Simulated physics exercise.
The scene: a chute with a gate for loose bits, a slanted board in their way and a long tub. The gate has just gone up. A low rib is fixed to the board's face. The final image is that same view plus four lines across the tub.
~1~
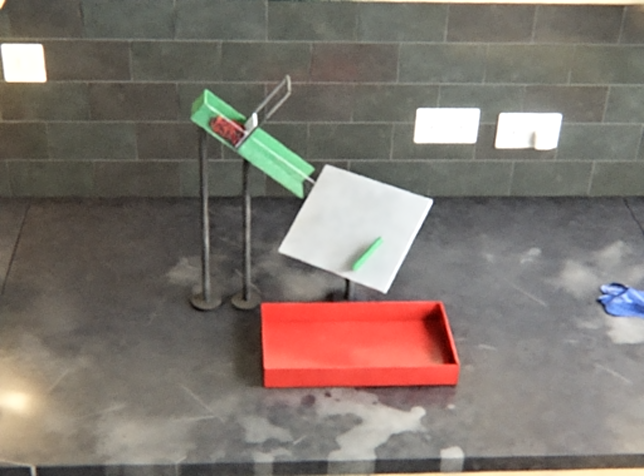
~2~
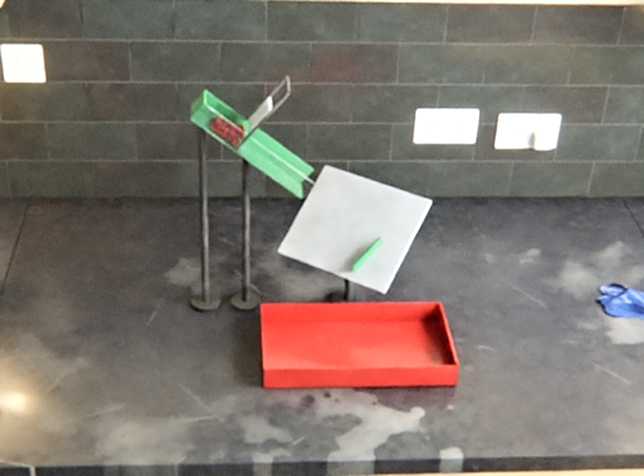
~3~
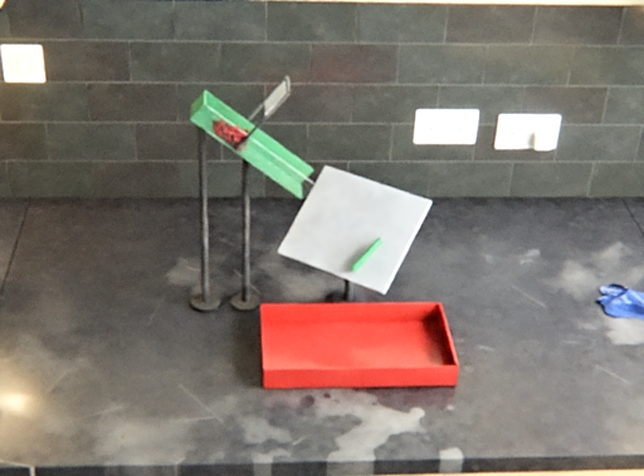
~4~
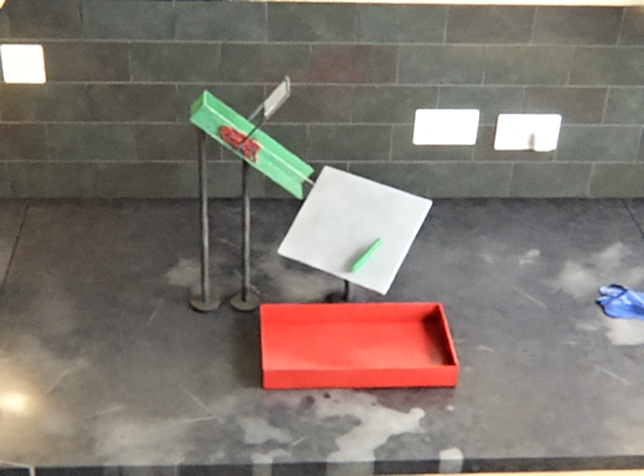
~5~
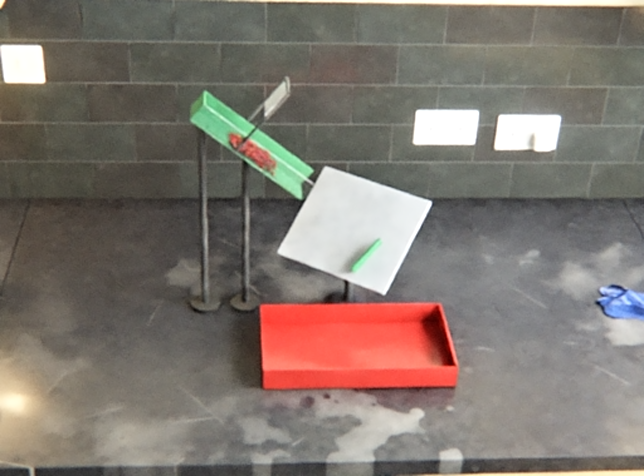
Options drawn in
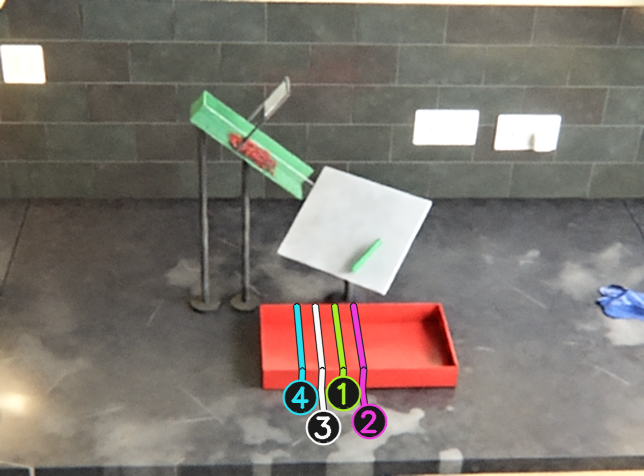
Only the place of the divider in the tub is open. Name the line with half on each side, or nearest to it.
3 is best.
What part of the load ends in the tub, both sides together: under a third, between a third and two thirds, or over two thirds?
It is over two thirds.
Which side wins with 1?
Left.
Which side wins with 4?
Right.
On the marked copy, line 1 crosses the front rim at (343, 369); line 2 crosses the front rim at (363, 368); line 3 crosses the front rim at (322, 369); line 4 crosses the front rim at (302, 369).
For line 1, of what is caught, almost all on the left of the divider, about a tenth on the right.
For line 2, of what is caught, almost all on the left of the divider, about a tenth on the right.
For line 3, of what is caught, roughly half on the left of the divider, roughly half on the right.
For line 4, of what is caught, about a tenth on the left of the divider, the larger part on the right.
